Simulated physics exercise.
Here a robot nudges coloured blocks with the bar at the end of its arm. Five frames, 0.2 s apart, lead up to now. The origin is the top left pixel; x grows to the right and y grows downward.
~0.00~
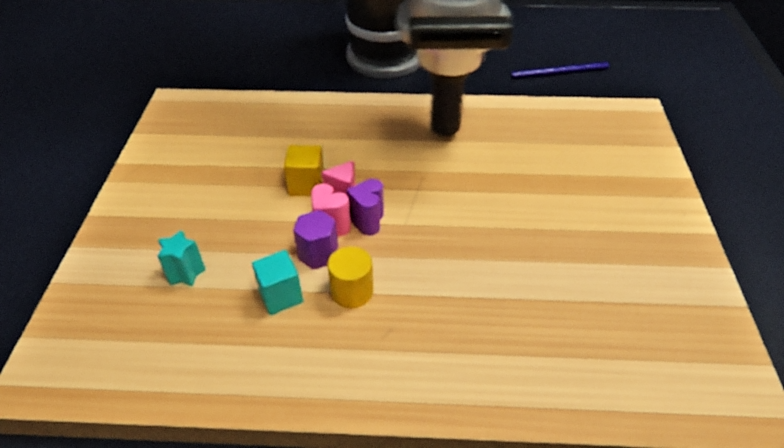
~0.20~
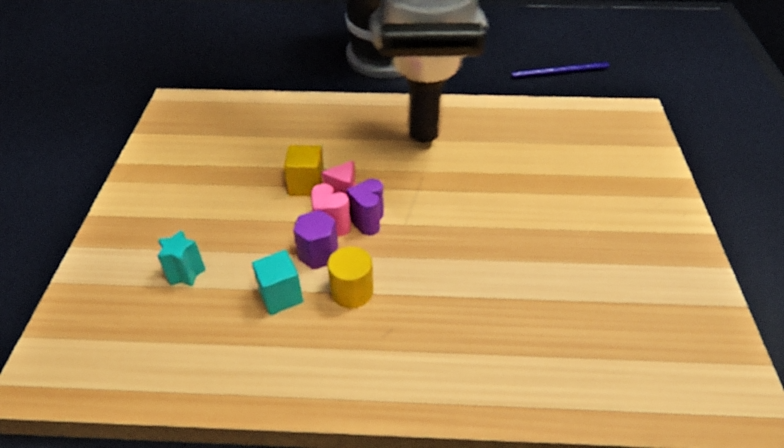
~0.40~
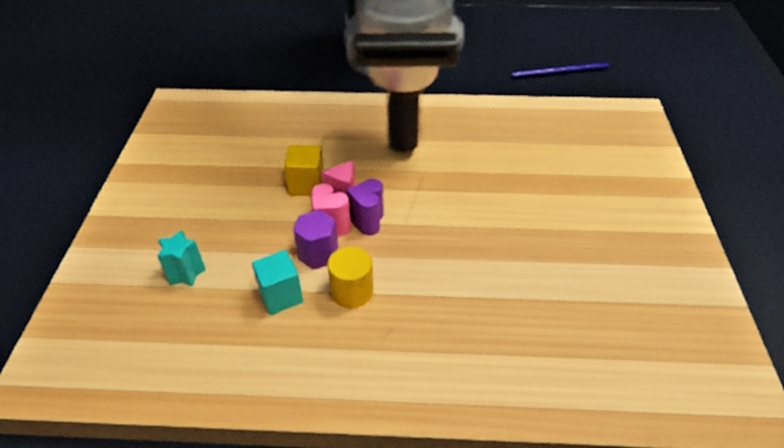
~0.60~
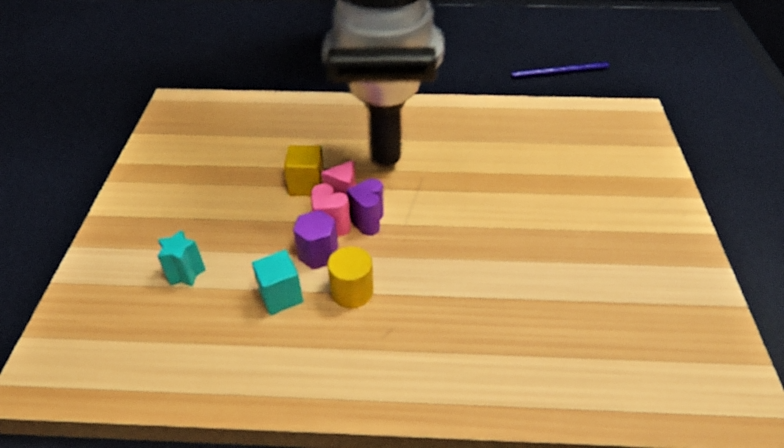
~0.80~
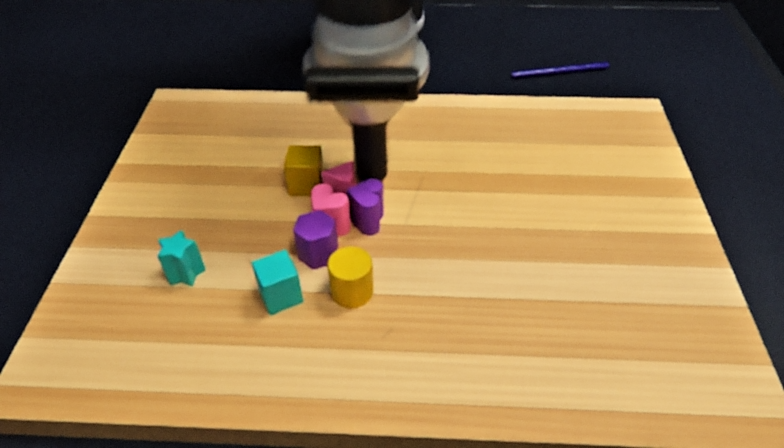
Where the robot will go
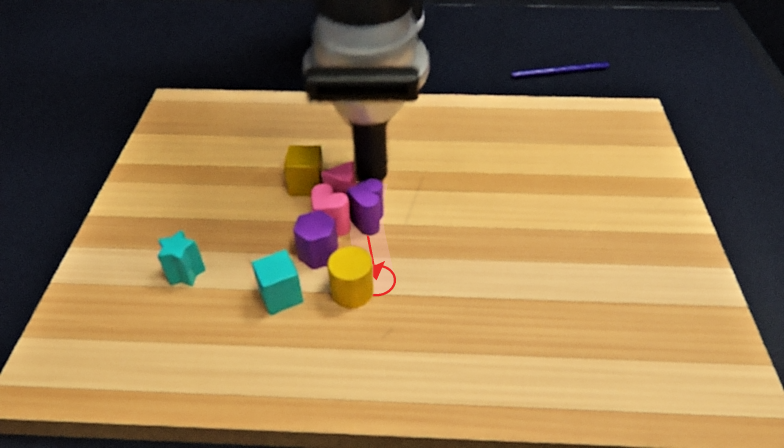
On a wooden board, a robot's dark bar moves down and left toward still coloured blocks.
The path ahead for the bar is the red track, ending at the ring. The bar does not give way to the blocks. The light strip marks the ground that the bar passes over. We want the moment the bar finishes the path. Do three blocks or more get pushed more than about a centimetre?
No
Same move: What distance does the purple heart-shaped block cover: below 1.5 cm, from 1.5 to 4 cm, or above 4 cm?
The move is long, over 4 cm.
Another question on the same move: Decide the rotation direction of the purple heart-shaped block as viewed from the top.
The block spins clockwise.
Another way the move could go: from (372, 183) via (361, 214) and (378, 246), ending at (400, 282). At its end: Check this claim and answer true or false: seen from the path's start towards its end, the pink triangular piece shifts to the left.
The claim does not hold.
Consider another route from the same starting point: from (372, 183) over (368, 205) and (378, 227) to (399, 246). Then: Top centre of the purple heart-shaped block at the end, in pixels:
It comes to (368, 231).
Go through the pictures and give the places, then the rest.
The first frame shows tip of the bar at (445, 128), middles of tops, pink heart-shaped block at (327, 196), pink triangular piece at (341, 171), yellow disc at (350, 262), purple heart-shaped block at (367, 191).
The second frame shows bar at (424, 134), nothing pushed.
The third frame shows bar at (403, 143), nothing pushed.
The fourth frame shows bar at (386, 157), nothing pushed.
The fifth frame shows bar at (371, 174), pink heart-shaped block at (327, 196), pink triangular piece at (341, 171), yellow disc at (350, 262), purple heart-shaped block at (367, 191).
The line goes from (372, 183) by way of (367, 228) to (376, 280).
What follows on the original path. One third of the way, bar at (366, 204); pink triangular piece at (337, 173); purple heart-shaped block at (366, 206), turned 25° clockwise.
Two thirds of the way, bar at (369, 237); pink triangular piece at (337, 173); yellow disc at (346, 275); purple heart-shaped block at (365, 242), turned 40° clockwise.
At the end, bar at (376, 272); pink heart-shaped block unmoved; pink triangular piece at (337, 173); yellow disc at (334, 304); purple heart-shaped block at (372, 280), turned 40° clockwise.
